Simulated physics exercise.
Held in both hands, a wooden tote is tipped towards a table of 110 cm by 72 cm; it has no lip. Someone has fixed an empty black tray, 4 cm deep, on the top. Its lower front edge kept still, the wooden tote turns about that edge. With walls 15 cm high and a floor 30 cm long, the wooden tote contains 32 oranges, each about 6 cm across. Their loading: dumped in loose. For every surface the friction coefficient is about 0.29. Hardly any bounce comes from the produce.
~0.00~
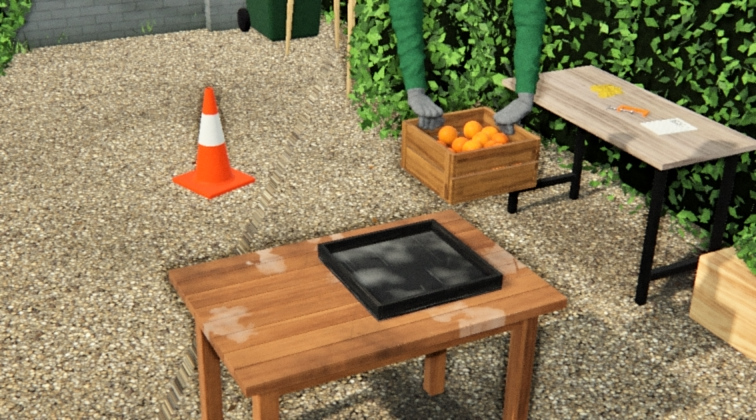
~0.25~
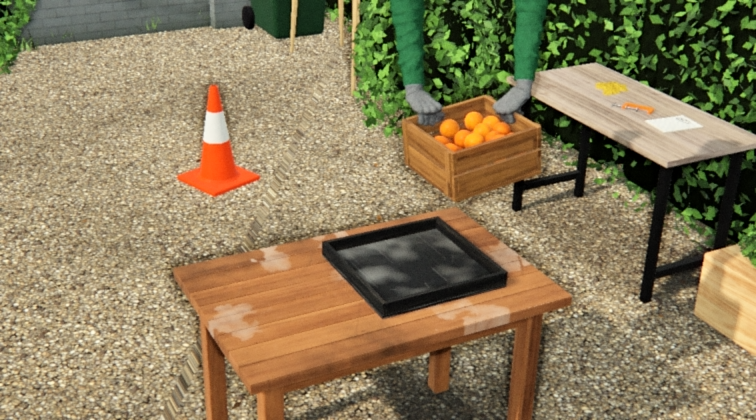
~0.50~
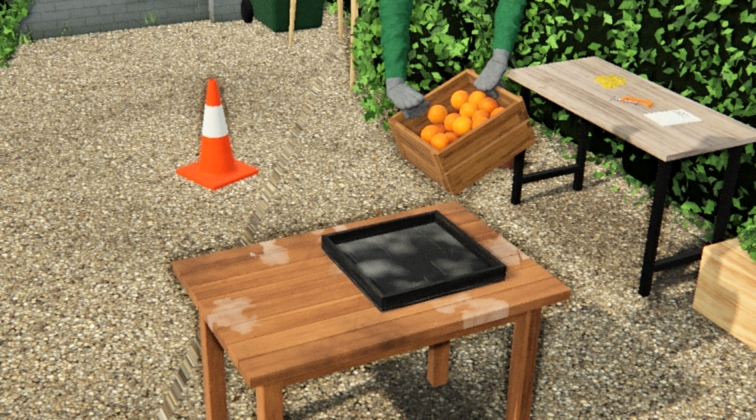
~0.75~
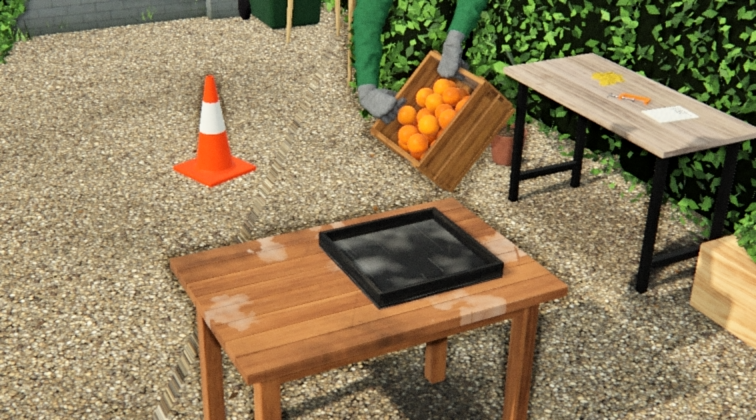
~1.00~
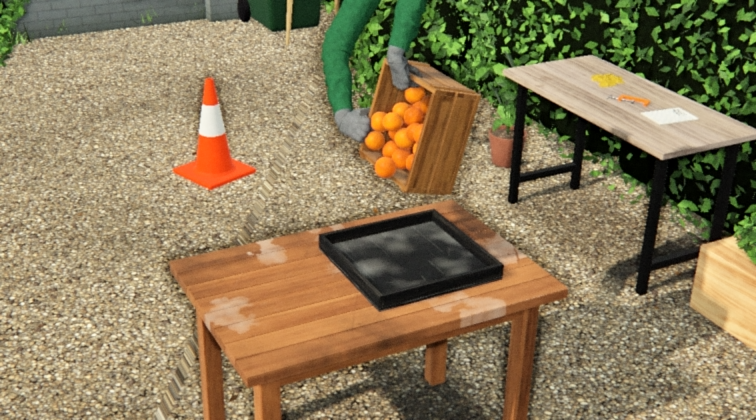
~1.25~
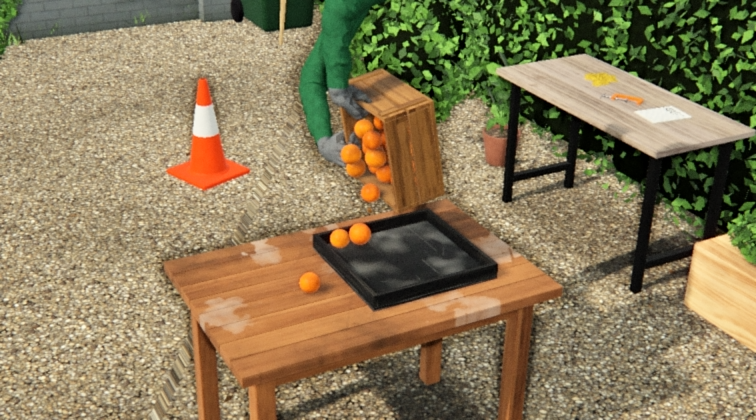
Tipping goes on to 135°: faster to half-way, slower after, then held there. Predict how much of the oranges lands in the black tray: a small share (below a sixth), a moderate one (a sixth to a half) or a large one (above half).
A moderate share.
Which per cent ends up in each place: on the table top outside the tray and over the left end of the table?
First place roughly 20 per cent, second place roughly 30 per cent.
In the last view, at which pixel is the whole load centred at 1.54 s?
I'd put the middle close to (347, 219) in the last view.
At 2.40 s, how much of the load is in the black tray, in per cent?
35 %.
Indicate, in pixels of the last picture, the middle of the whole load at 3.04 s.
Estimated centre in the last picture: (223, 292).
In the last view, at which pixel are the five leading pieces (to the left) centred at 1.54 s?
Pixel (294, 282), give or take.
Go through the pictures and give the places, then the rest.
In the first frame (each is followed by its nearest rim corner in this view), wooden tote, (456, 154); black tray, (381, 304); 0° from level; none out.
The second frame shows wooden tote, (455, 152); 7° from level.
The third frame shows wooden tote, (440, 152); 24° from level.
The fourth frame shows wooden tote, (420, 163); 48° from level.
The fifth frame shows wooden tote, (406, 187); 75° from level; 1 out, the lowest orange at (386, 167).
The sixth frame shows wooden tote, (397, 209); black tray, (377, 294); 100° from level; 4 out, the lowest orange at (310, 283).
After 1.54 s, tilt 124°; 7 still in the wooden tote, 2 in the black tray, 9 on the table top outside the tray and 14 in the air.
After 1.89 s, tilt 135°; 10 in the black tray and 22 on the table top outside the tray.
After 2.40 s, tilt 135°; 11 in the black tray, 10 on the table top outside the tray, 7 over the left end of the table and 4 over the table's other edges.
Outcome (at 3.04 s), 11 in the black tray, 6 on the table top outside the tray, 10 over the left end of the table and 5 over the table's other edges. Asked share, 11 of 32, 34 per cent.
